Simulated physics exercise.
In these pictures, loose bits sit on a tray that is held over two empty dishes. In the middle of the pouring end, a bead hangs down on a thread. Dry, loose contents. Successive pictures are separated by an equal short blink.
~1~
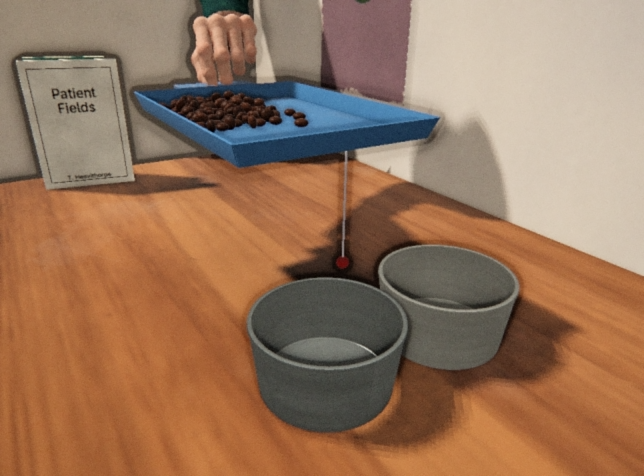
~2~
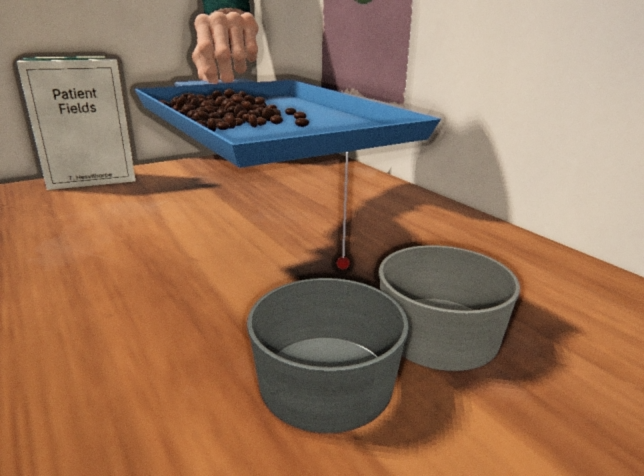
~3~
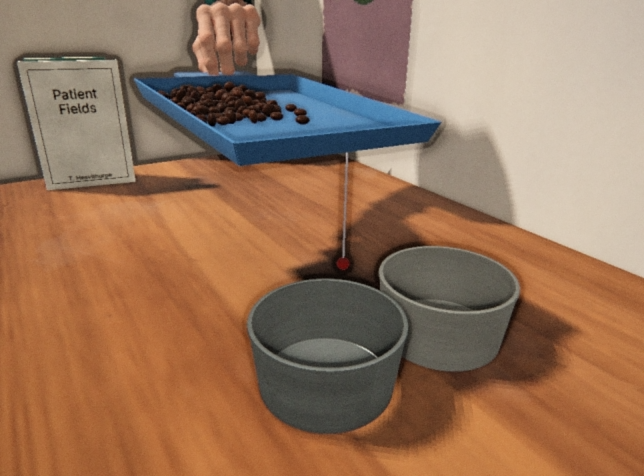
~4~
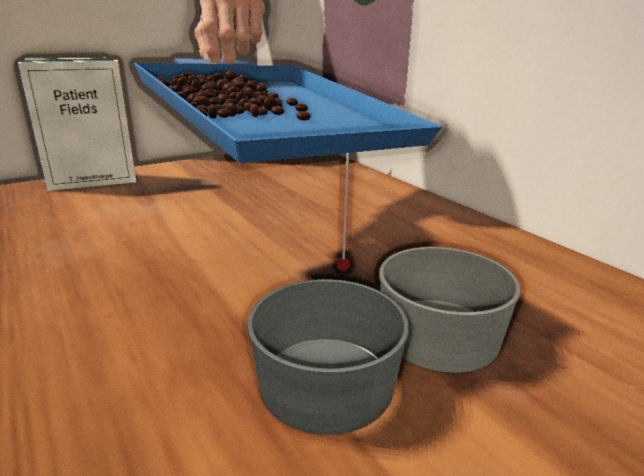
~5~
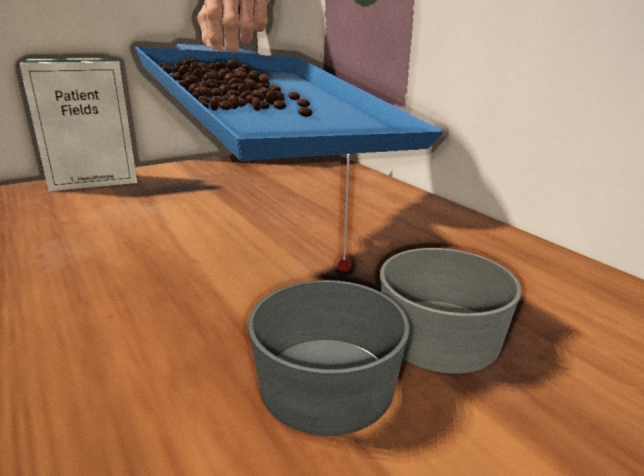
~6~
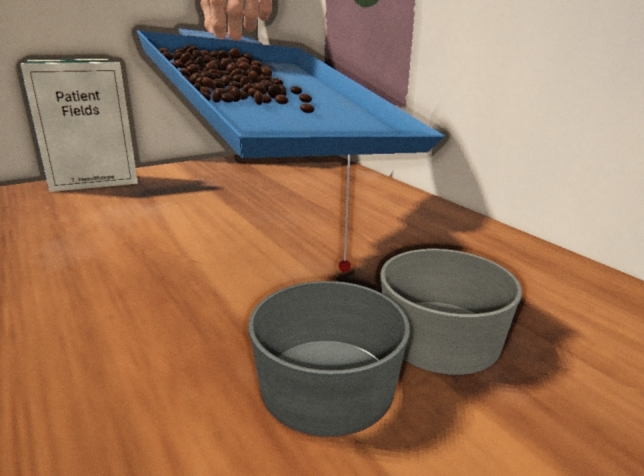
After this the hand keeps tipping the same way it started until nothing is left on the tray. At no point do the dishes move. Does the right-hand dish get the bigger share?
Yes, the right-hand dish does.
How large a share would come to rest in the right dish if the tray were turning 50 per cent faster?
Roughly 90 %.
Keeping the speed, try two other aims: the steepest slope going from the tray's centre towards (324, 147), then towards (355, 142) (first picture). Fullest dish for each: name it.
Try 1: The left-side dish; try 2: The right-side dish.
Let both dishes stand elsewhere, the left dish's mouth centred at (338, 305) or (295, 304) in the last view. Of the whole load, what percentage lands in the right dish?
Roughly 90 per cent, then roughly 90 per cent.
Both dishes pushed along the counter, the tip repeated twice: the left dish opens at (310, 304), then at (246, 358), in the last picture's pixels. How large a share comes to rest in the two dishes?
90 % for the first, 30 % for the second.
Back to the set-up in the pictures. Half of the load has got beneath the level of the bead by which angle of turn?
About 75 degrees.
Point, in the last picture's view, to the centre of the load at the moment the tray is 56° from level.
Its middle sits at about pixel (409, 148).
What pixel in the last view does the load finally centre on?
Somewhere around (439, 323) in the final view.
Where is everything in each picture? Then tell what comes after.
In the first picture, corners of the pouring end at (237, 141) and (429, 116), level; middle of the load at (220, 112), flat chocolate drops; left dish at (373, 388); right dish at (496, 331); bead on its thread at (343, 262).
In the second picture, corners of the pouring end at (238, 141) and (430, 118), level; middle of the load at (221, 111).
In the third picture, corners of the pouring end at (239, 139) and (431, 120), tipped barely, lowest at the right corner; middle of the load at (221, 104).
In the fourth picture, corners of the pouring end at (241, 137) and (432, 124), tipped a little, lowest at the right corner; middle of the load at (222, 95).
In the fifth picture, corners of the pouring end at (243, 135) and (433, 129), tipped a little, lowest at the right corner; middle of the load at (223, 85).
In the sixth picture, corners of the pouring end at (246, 132) and (434, 133), tipped a little, lowest at the right corner; middle of the load at (225, 75); left dish at (375, 393); right dish at (498, 335).
Soon after the last picture, tray tipped steeply; most on the tray; a small part in the right dish; about a quarter in the air.
A little later, tray tipped right over; about a quarter on the tray; a stray few in the left dish; about two thirds in the right dish; a stray few outside both; a small part in the air.
Later still, tray tipped past a quarter turn; a stray few in the left dish; nearly all in the right dish; a stray few outside both.
At rest, tray tipped past a quarter turn; a stray few in the left dish; nearly all in the right dish; a stray few outside both.
